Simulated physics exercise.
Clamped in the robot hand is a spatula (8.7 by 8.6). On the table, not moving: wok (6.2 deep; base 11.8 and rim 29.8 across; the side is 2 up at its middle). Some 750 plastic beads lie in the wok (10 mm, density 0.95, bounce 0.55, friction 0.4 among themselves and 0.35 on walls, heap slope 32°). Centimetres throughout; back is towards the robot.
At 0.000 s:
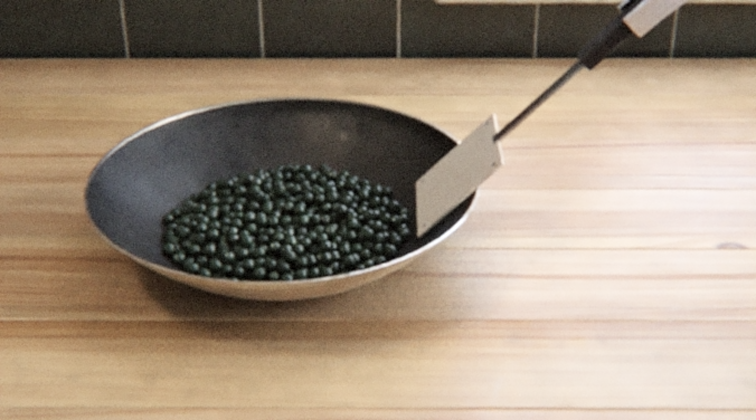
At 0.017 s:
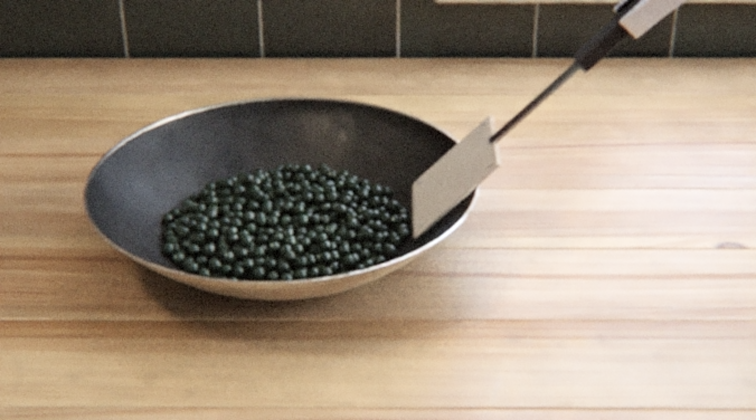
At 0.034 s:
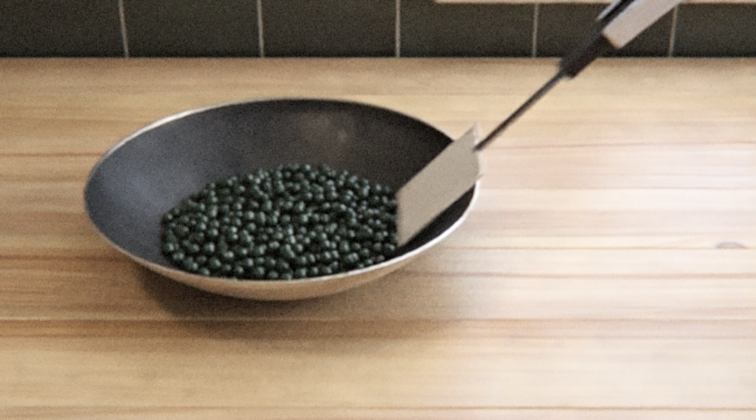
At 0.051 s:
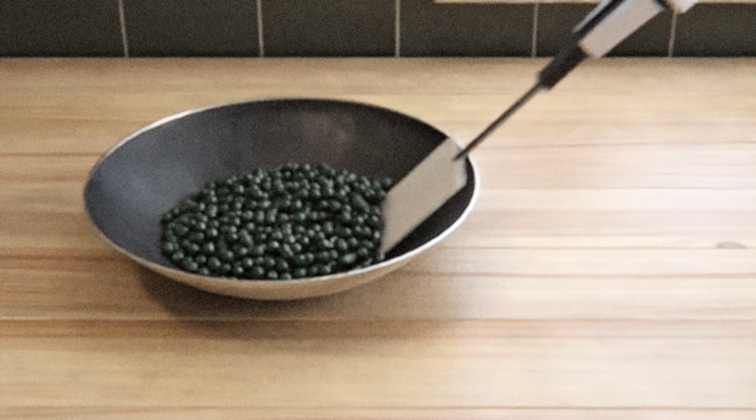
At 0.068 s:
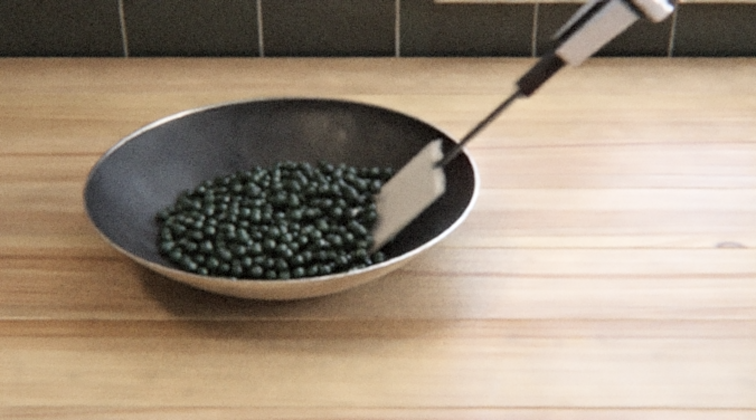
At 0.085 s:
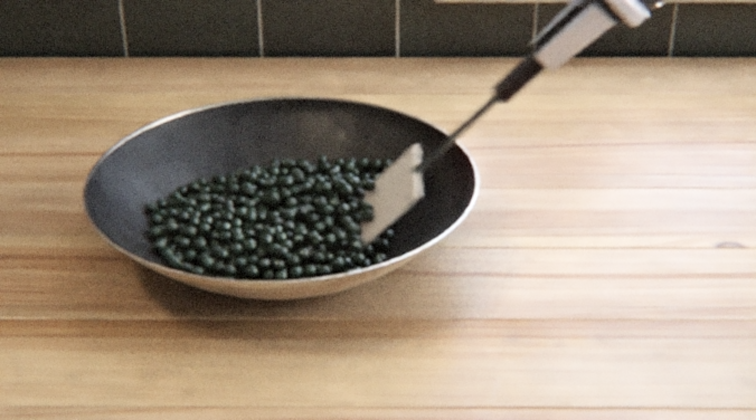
On a wooden counter, a spatula in a robot's grip moved down and left inside a dark wok, pushing into a heap of small dark green beads and shifting them slightly to the left.
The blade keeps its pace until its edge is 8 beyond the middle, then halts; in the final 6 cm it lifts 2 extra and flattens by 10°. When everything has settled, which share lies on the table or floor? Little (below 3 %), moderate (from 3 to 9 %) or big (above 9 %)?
Share on the table or floor: Big (above 9 %).
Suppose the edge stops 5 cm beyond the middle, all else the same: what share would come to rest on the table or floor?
In that case some 0 per cent.
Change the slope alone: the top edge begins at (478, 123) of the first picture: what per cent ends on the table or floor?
Some 15 per cent.
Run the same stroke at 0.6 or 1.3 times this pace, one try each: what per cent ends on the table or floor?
About 0 and 25 per cent.
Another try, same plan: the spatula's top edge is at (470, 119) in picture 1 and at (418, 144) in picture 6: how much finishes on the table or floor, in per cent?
About 0 per cent.
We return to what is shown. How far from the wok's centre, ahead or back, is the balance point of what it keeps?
Some 4.0 cm ahead.
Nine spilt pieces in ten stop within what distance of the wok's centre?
Roughly 40 cm.
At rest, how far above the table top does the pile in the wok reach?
Some 6.0 cm.
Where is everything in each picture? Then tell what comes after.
The spatula top edge at (499, 138), sloping 46°; upper third of the load around (290, 219), from x 170 to 405, top at y 170; 754 in the wok, in the first frame.
The spatula top edge at (495, 139), sloping 46°; upper third of the load around (290, 218), from x 170 to 405, top at y 170, in the second frame.
The spatula top edge at (480, 147), sloping 46°; upper third of the load around (289, 218), from x 165 to 405, top at y 170, in the third frame.
The spatula top edge at (459, 158), sloping 46°; upper third of the load around (294, 217), from x 165 to 395, top at y 170, in the fourth frame.
The spatula top edge at (438, 165), sloping 46°; upper third of the load around (293, 214), from x 165 to 395, top at y 165, in the fifth frame.
The spatula top edge at (418, 169), sloping 46°; upper third of the load around (286, 214), from x 150 to 390, top at y 160; 754 in the wok, in the sixth frame.
After 0.13 s, sloping 46°, highest piece 6 above the table; 754 in the wok.
After 0.18 s, sloping 43°, highest piece 7 above the table; 754 in the wok.
After 0.40 s, sloping 36°, highest piece 8 above the table; 646 in the wok, 64 on the table or floor, 44 on the blade or in flight.
After 1.45 s, sloping 36°, highest piece 6 above the table; 644 in the wok, 110 on the table or floor.
In the end, 644 in the wok, 110 on the table or floor. That is 15 % on the table or floor.
